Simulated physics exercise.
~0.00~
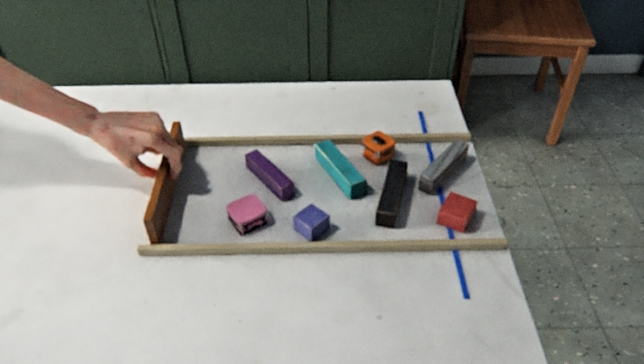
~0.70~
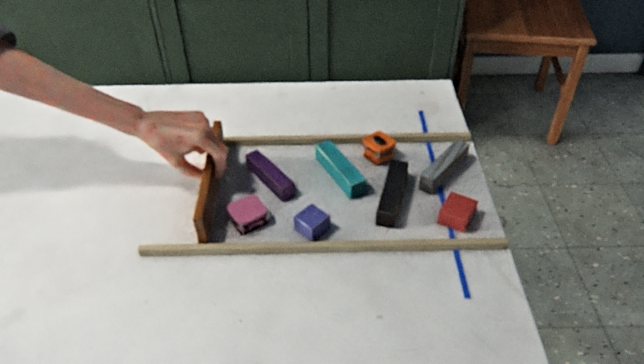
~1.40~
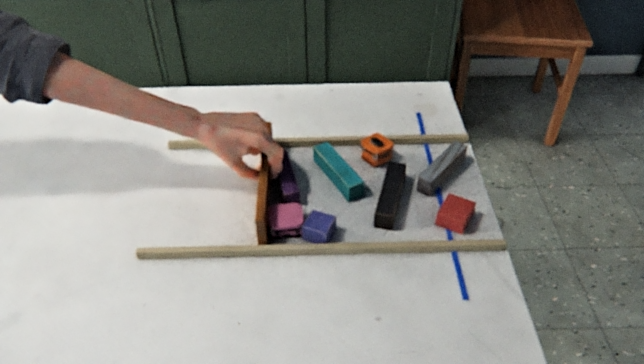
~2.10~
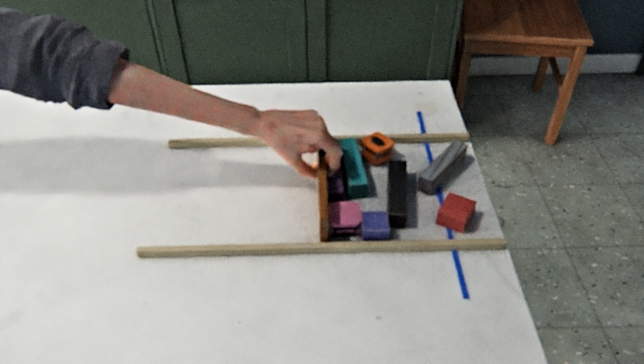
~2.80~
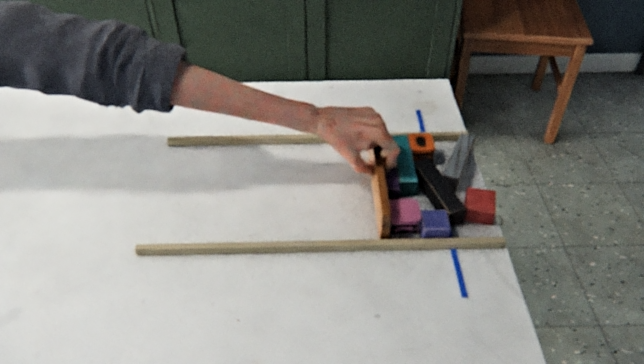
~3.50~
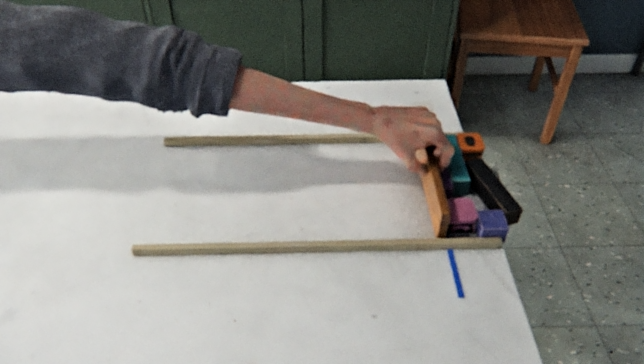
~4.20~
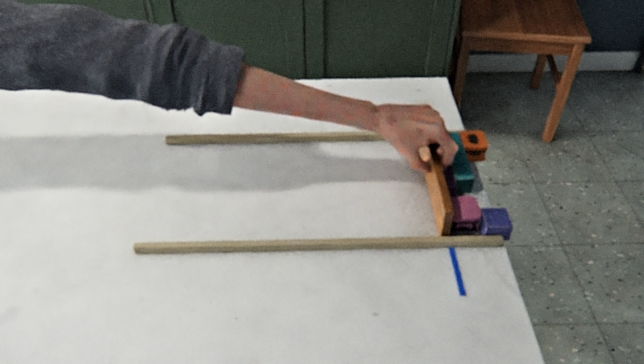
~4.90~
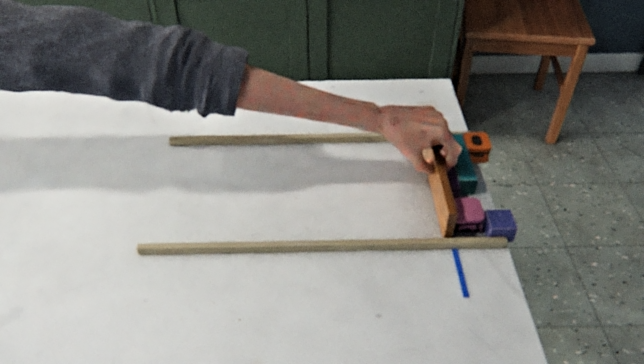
To begin with, a hand holds an upright wooden board at the left end of a lane between two wooden rails, with colourful blocks and sticks scattered toward the table's edge and a blue tape mark. The hand slides the board right, gathering the purple stick, the pink case and the small violet block. The teal and black sticks are caught next, and then the whole cluster crowds toward the tape. The red block, the grey stick and finally the black stick go off the end. The board stops near the edge, with the orange, teal, pink and violet pieces still there.
